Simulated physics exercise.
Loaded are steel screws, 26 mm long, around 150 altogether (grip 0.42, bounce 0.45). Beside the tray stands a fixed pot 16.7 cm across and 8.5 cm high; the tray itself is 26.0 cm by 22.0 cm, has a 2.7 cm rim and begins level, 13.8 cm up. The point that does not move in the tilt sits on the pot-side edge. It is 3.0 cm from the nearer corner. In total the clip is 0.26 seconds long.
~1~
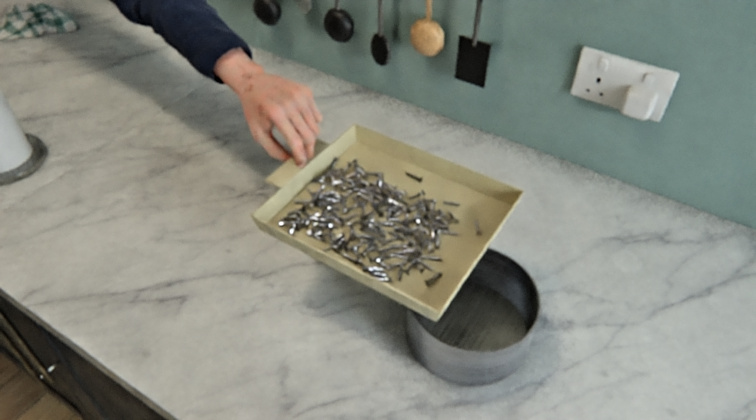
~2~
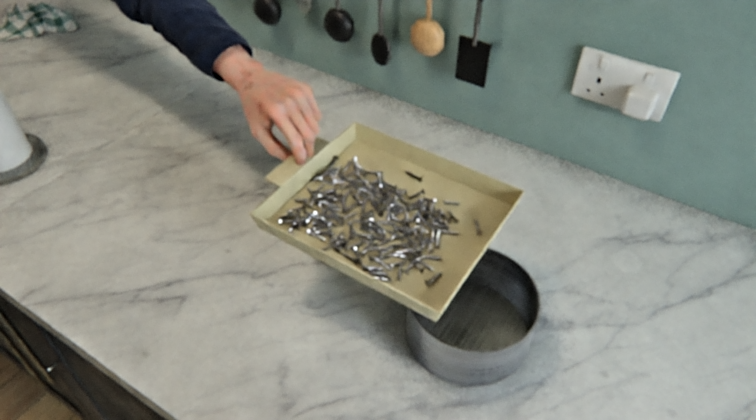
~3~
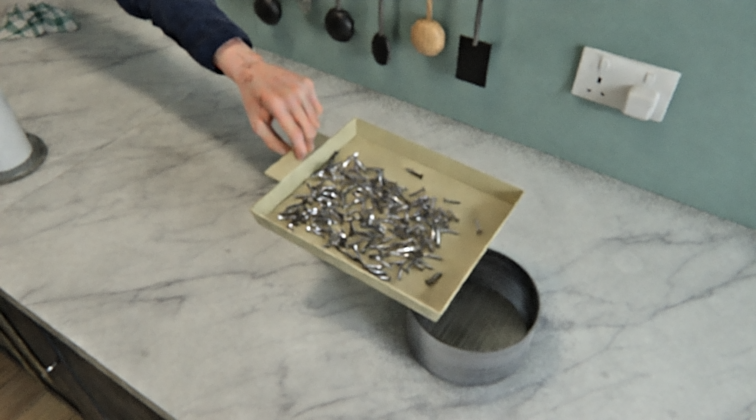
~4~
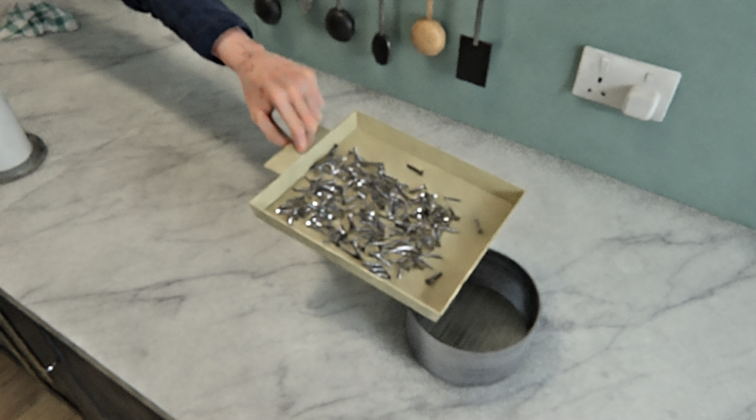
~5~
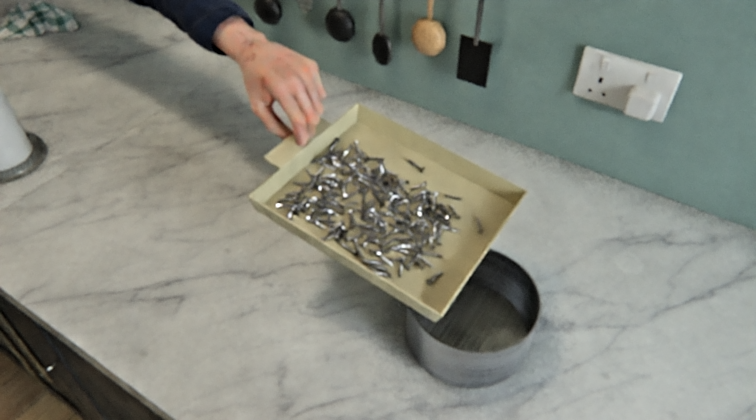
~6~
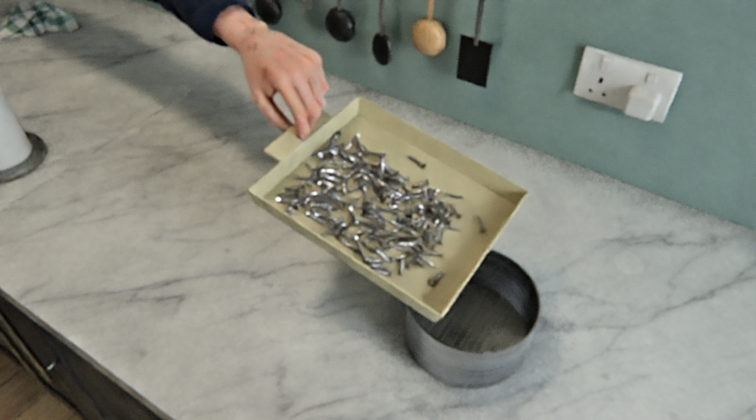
A hand gradually tilts a cream tray of steel screws toward a round grey pot.
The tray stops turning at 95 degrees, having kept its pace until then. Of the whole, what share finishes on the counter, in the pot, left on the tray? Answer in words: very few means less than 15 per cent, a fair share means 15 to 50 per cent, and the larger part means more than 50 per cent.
Counter: A fair share. Pot: The larger part. Left on the tray: Very few.
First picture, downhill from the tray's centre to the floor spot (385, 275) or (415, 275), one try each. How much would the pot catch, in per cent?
Roughly 0 % for the first direction, roughly 0 % for the second.
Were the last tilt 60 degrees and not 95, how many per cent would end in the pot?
It would be near 5 per cent.
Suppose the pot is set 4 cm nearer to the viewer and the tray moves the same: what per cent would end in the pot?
It would come to roughly 80 percent.
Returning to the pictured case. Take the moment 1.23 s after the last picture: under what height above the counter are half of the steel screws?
Roughly 16 centimetres, more or less.
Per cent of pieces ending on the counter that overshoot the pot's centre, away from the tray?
That works out to about 100 percent.
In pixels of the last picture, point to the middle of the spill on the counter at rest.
Centre of spill: Around pixel (497, 407).
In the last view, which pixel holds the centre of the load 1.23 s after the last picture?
(477, 267), roughly.
Then, 0.73 s after the last picture, tilt 50 degrees; the tray holds 100 %, the pot 0 %.
Then, 1.23 s after the last picture, tilt 77 degrees; the tray holds 95 %, the pot 5 %.
Then, 1.79 s after the last picture, tilt 95 degrees; the tray holds 15 %, the pot 55 %.
In the end, counter 30 %, pot 70 %, tray 0 %.
